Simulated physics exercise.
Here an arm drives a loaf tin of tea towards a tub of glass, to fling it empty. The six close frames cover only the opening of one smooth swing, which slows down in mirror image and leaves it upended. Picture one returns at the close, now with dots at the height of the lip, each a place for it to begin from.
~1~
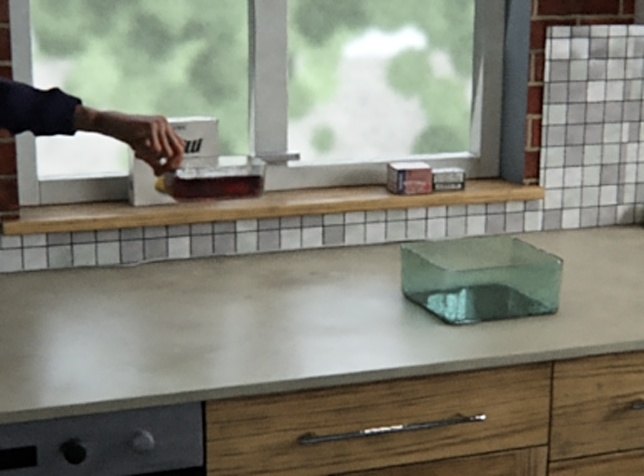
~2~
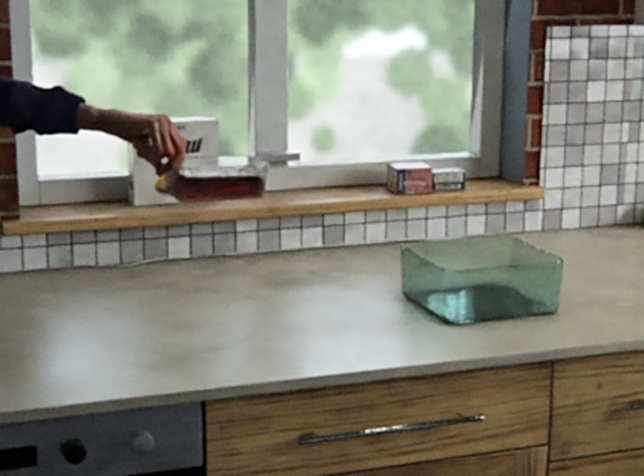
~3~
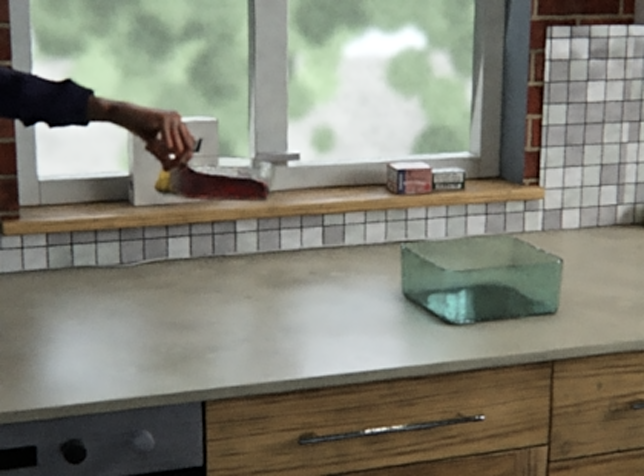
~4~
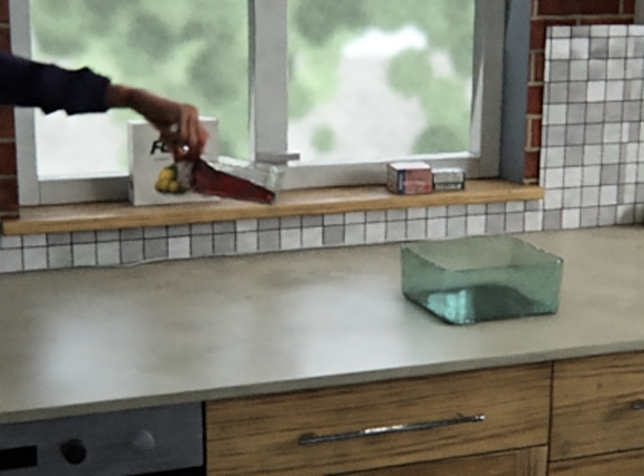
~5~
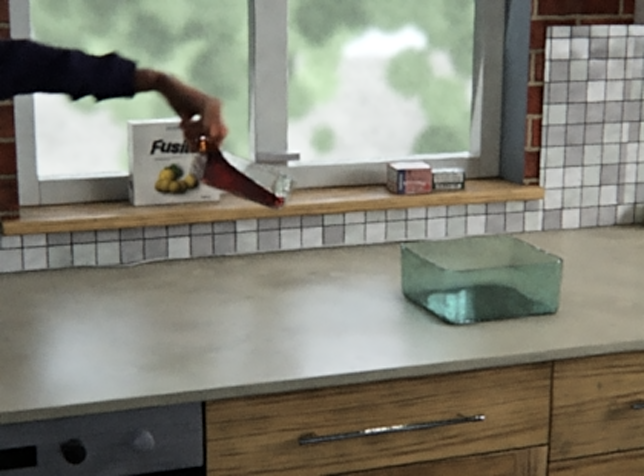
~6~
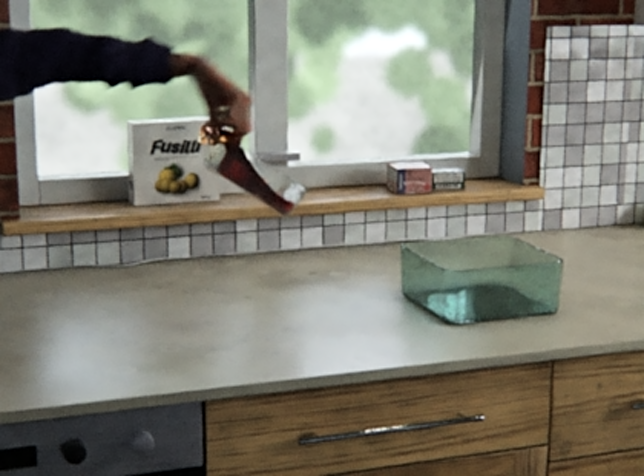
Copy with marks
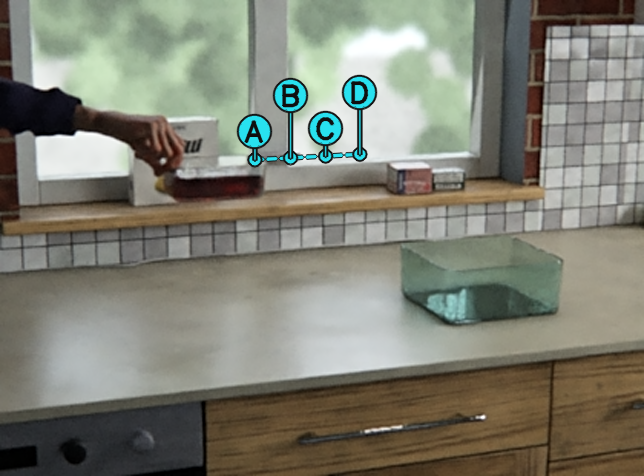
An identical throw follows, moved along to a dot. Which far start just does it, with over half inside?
B will do.
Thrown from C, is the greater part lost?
No, that is safe.
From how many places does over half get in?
Three of the four.
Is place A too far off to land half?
Yes, it does.
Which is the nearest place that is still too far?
A.
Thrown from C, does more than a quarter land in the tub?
Yes, it does.
On the marked copy, A at (254, 159); B at (290, 157); C at (325, 156); D at (359, 154).
With A, about 23 % lands in the tub, 73 % falls short and 4 % goes beside or beyond.
With B, about 65 % lands in the tub, 22 % falls short and 13 % goes beside or beyond.
With C, about 78 % lands in the tub, 12 % falls short and 10 % goes beside or beyond.
With D, about 81 % lands in the tub, 11 % falls short and 9 % goes beside or beyond.
